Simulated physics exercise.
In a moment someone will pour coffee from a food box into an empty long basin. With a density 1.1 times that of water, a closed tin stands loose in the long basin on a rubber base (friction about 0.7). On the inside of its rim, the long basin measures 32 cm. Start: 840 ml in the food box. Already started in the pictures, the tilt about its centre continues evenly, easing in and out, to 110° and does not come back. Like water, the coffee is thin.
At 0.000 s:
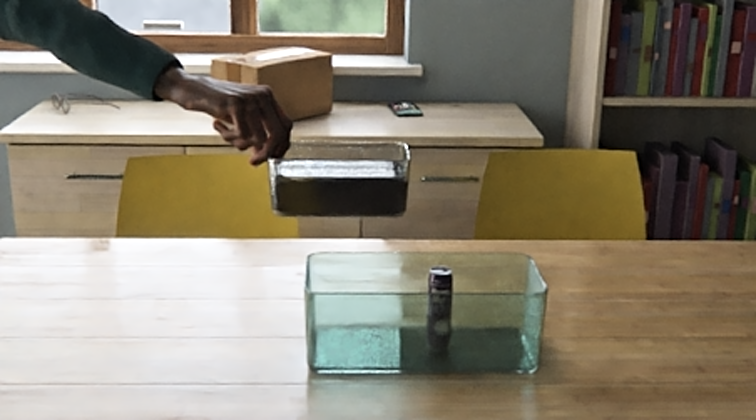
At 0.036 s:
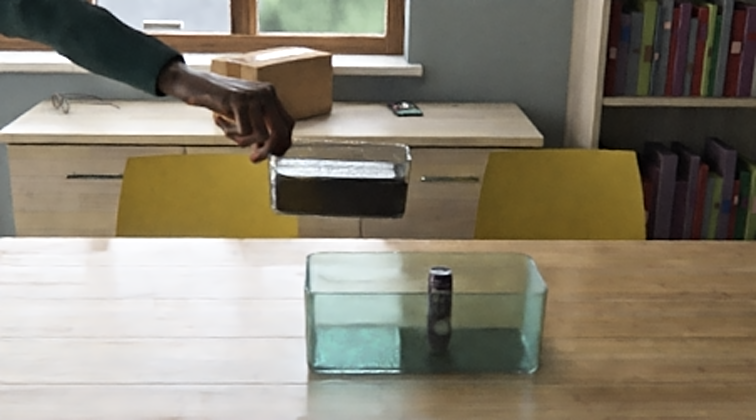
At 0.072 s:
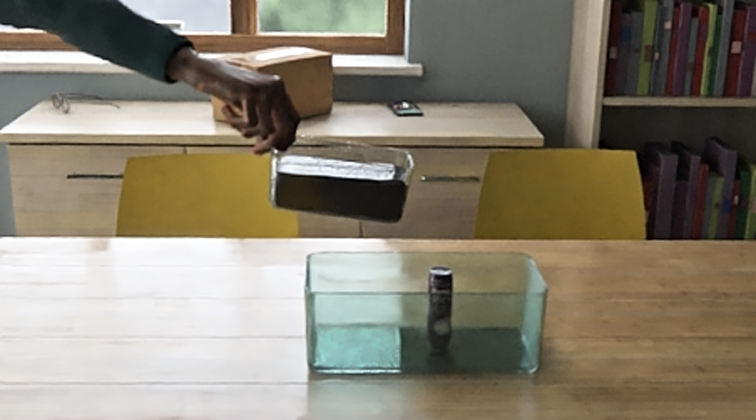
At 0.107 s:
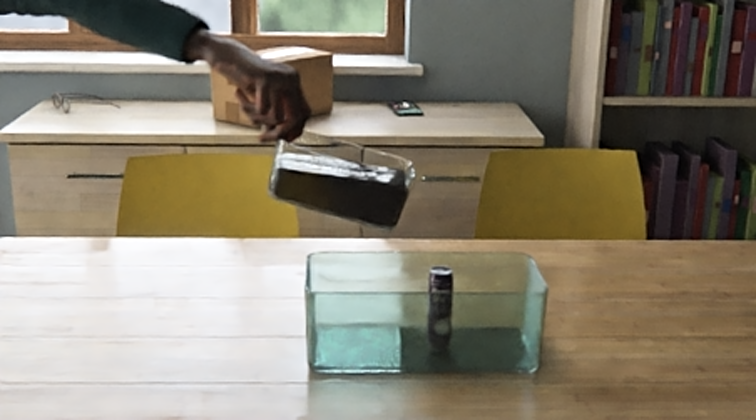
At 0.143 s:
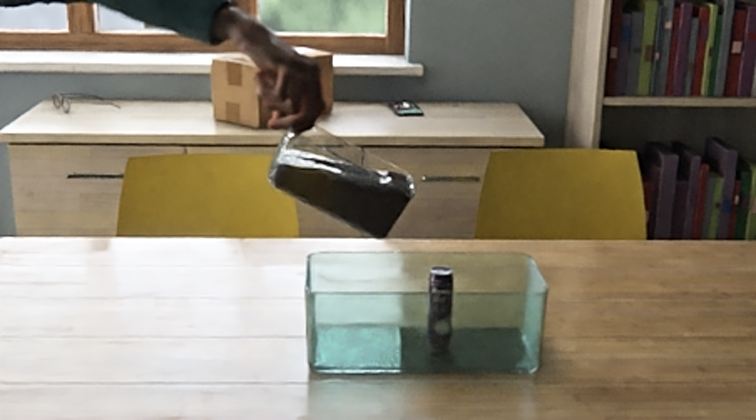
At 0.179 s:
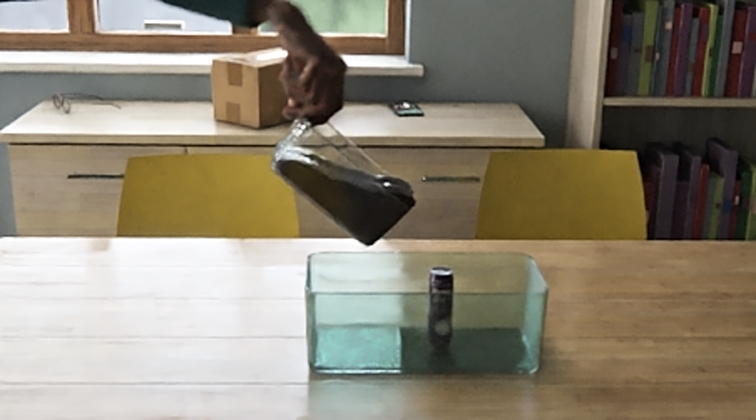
In a room with yellow chairs, a hand tilting a glass container of dark liquid rightward above a long basin holding an upright tin.
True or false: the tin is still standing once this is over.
False.
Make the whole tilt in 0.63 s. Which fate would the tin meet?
With that tilt, the tin stays on its base.
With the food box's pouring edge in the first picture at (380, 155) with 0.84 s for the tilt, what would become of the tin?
Then the tin remains standing.
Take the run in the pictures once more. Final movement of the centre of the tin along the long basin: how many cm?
Looks like roughly 6.0 cm in total.
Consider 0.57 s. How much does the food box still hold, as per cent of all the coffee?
About 5 per cent.
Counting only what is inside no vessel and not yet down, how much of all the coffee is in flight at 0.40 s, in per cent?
I'd put it at about 22 percent.
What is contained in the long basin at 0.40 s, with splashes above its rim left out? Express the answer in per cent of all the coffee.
Around 64 percent.
By 0.40 s the tilt is 109° and 14 per cent is still to pour; the tin stands where it began.
By 0.57 s the tilt is 110° and 5 per cent is still to pour; the tin leans 14°.
By 0.74 s the tilt is 110° and 0 per cent is still to pour; the tin stands 2 cm from where it began.
By 0.93 s the tilt is 110° and 0 per cent is still to pour; the tin leans 24°.
At rest the tin lies on its side.
